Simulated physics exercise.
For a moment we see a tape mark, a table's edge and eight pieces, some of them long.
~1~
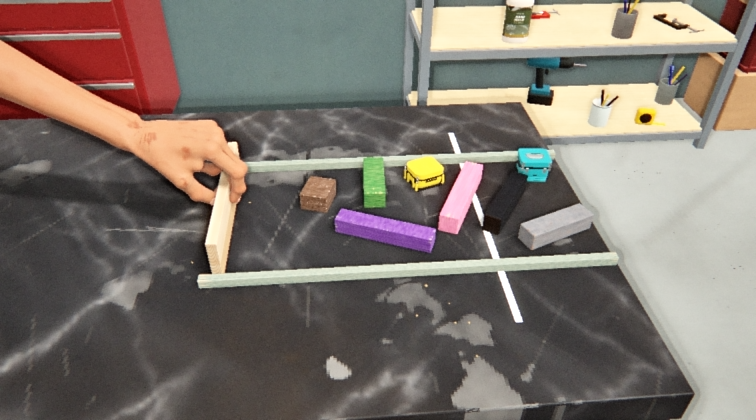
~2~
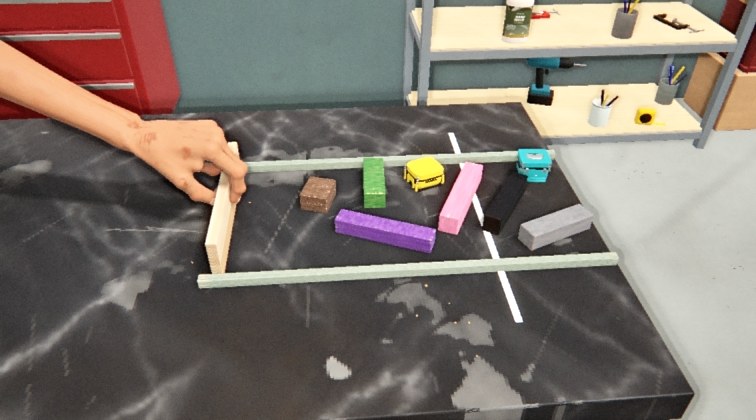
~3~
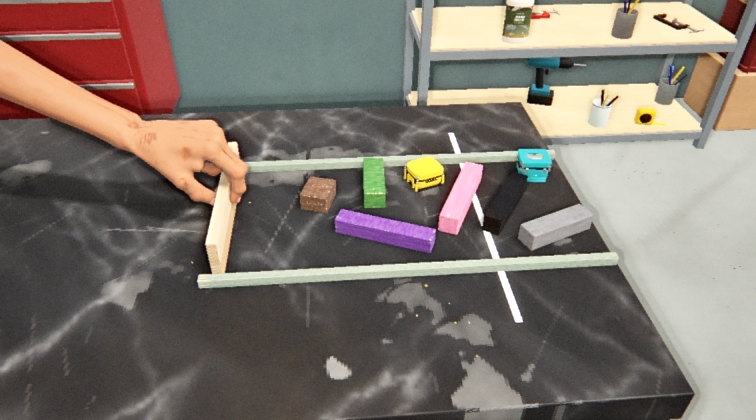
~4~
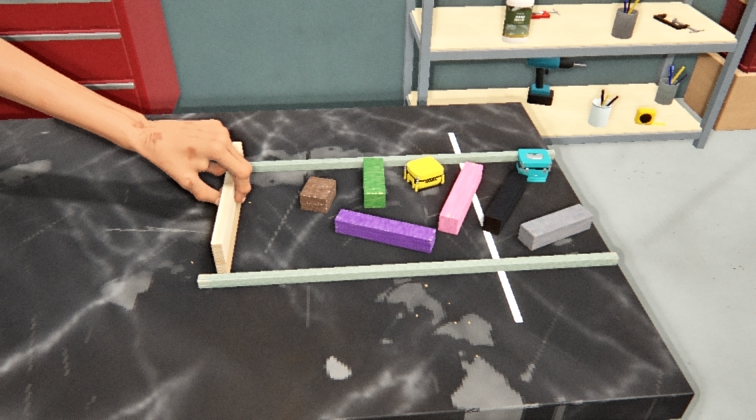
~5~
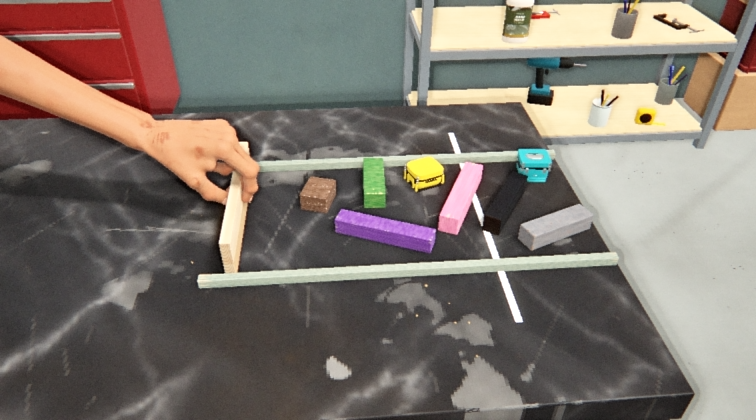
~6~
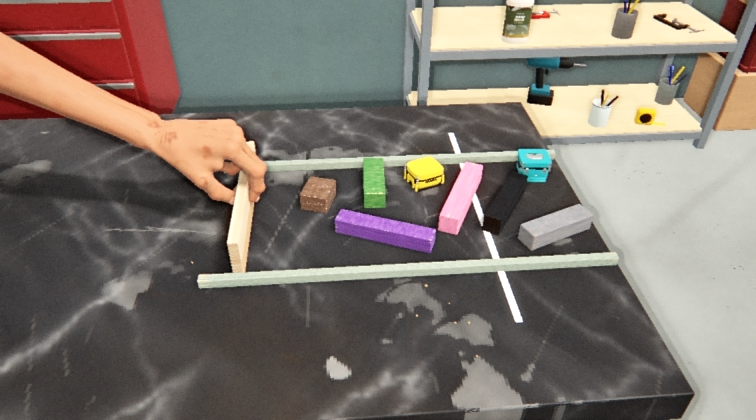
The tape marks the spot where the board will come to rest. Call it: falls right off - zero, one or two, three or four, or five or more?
Call: Zero.
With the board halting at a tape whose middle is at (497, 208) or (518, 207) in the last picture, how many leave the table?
1 and 2.
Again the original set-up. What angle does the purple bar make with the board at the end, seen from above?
About 50 degrees.
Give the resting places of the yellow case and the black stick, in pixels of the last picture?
You'll see the yellow case at (519, 165), with the black stick at (550, 201).
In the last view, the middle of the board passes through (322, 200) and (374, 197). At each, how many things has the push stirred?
First 1, after that 4.
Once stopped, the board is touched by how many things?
It is in contact with 2.
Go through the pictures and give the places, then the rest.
The first picture shows turquoise case (533, 165); grey bar (556, 226); black stick (506, 202); board (226, 204); tape (478, 209).
The second picture shows grey bar (556, 227); pink bar (462, 196).
The third picture shows black stick (506, 202); purple bar (385, 231).
The fourth picture shows turquoise case (533, 165); green bar (374, 182).
The fifth picture shows grey bar (556, 227); brown block (318, 195).
The sixth picture shows turquoise case (533, 165); grey bar (556, 227); black stick (506, 202); board (245, 203); tape (478, 209).
Soon after, none off yet; turquoise case at rest near (533, 165); grey bar at rest near (556, 227); black stick at rest near (506, 202).
At rest, the number that fall off is zero.
